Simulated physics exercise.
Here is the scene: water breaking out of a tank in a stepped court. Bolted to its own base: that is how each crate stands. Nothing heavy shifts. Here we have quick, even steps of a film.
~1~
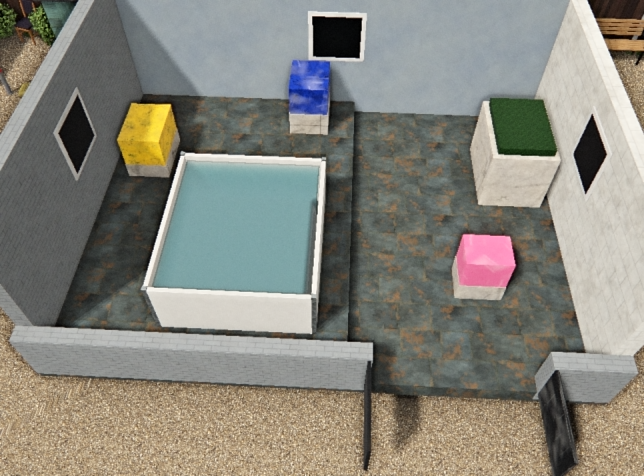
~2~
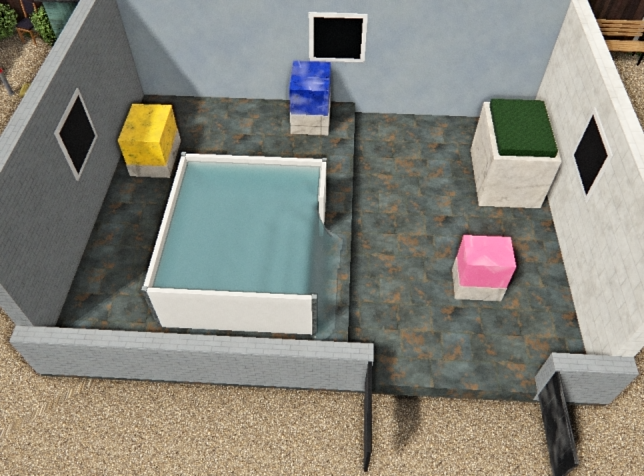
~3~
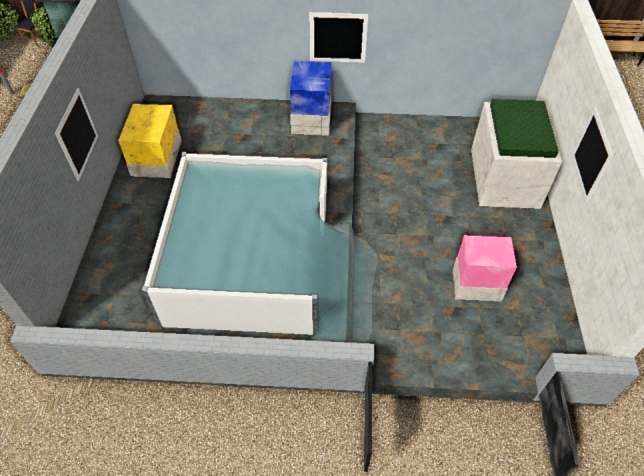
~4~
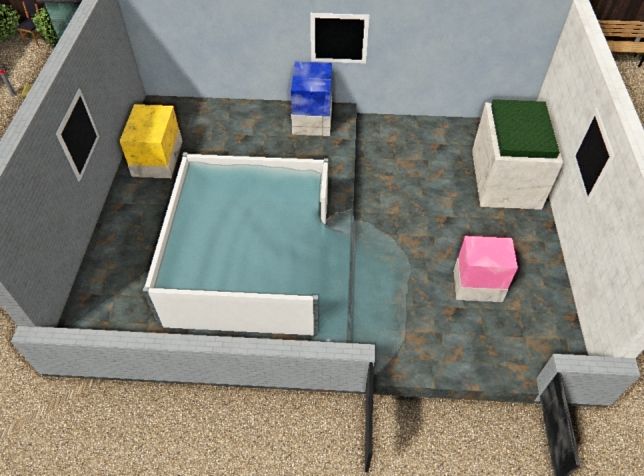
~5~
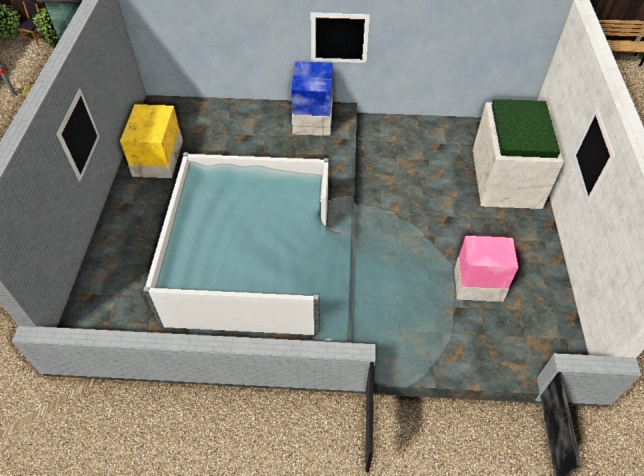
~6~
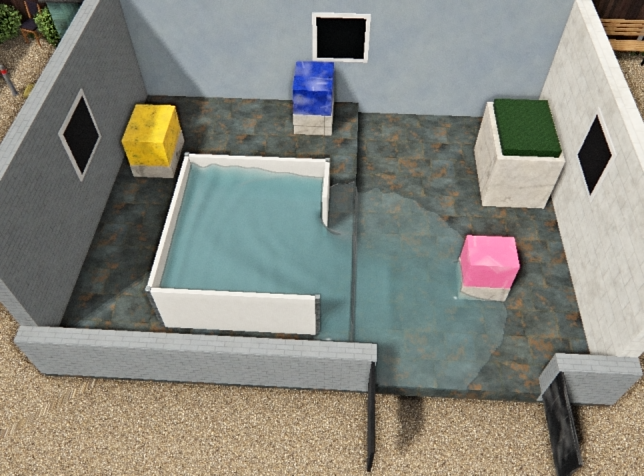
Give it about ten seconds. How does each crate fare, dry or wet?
The pink crate comes out wet. The yellow crate comes out dry. The blue crate comes out dry.
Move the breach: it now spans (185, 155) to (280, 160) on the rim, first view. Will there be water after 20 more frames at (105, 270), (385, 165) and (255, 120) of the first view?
Read off point by point, the answer is soaking, soaking, soaking.
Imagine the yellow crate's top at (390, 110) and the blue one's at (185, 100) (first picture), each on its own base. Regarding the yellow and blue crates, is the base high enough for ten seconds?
Looking at both, the yellow crate gets submerged, and the blue crate is left untouched.
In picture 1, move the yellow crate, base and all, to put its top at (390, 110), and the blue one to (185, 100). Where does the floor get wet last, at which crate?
The blue-painted one comes last.
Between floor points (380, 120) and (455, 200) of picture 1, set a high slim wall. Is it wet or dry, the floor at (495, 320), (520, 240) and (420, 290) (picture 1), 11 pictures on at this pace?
As listed: Flooded, flooded, awash.
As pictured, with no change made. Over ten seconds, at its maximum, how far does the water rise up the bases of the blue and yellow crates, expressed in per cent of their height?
The first comes to 30 per cent and the second to 0 per cent.
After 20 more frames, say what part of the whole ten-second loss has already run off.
40 per cent.
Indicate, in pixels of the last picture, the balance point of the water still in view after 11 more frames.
Roughly (374, 278).
A moment on, water covers 35 % of the floor; the pink crate water round its plinth, the yellow crate not reached, the blue crate not reached.
Next, water covers 40 % of the floor; the pink crate water round its plinth, the yellow crate not reached, the blue crate water round its plinth.
Then, water covers 50 % of the floor; the pink crate water round its plinth, the yellow crate not reached, the blue crate water round its plinth.
Later, water covers 60 % of the floor; the pink crate water round its plinth, the yellow crate not reached, the blue crate water round its plinth.
In the end, water covers 55 % of the floor; the pink crate was topped, the yellow crate stayed above the water, the blue crate stayed above the water.
